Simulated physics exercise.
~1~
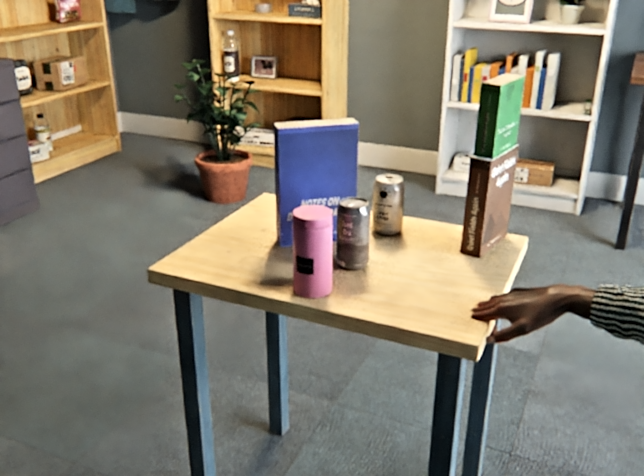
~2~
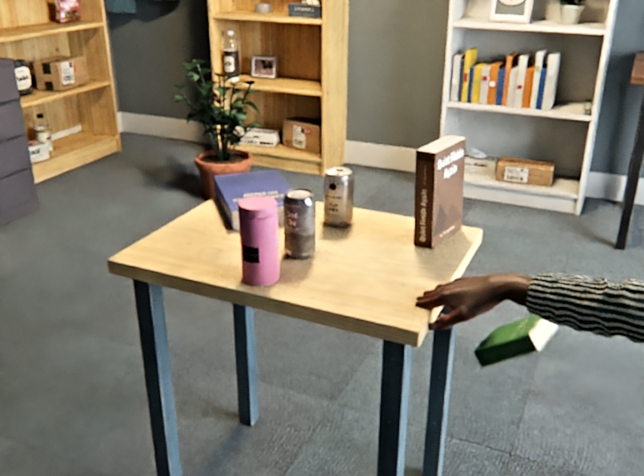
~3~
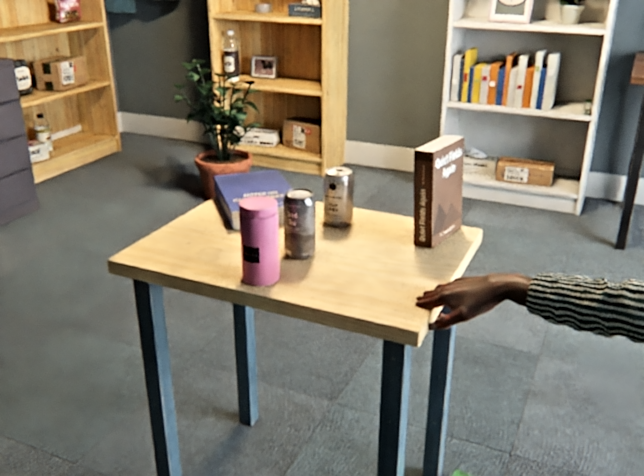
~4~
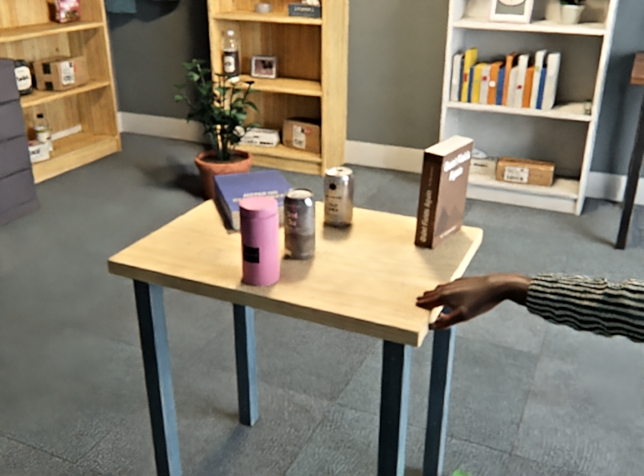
A hand shoves the table left, toppling the blue book and dropping the green book floorward.
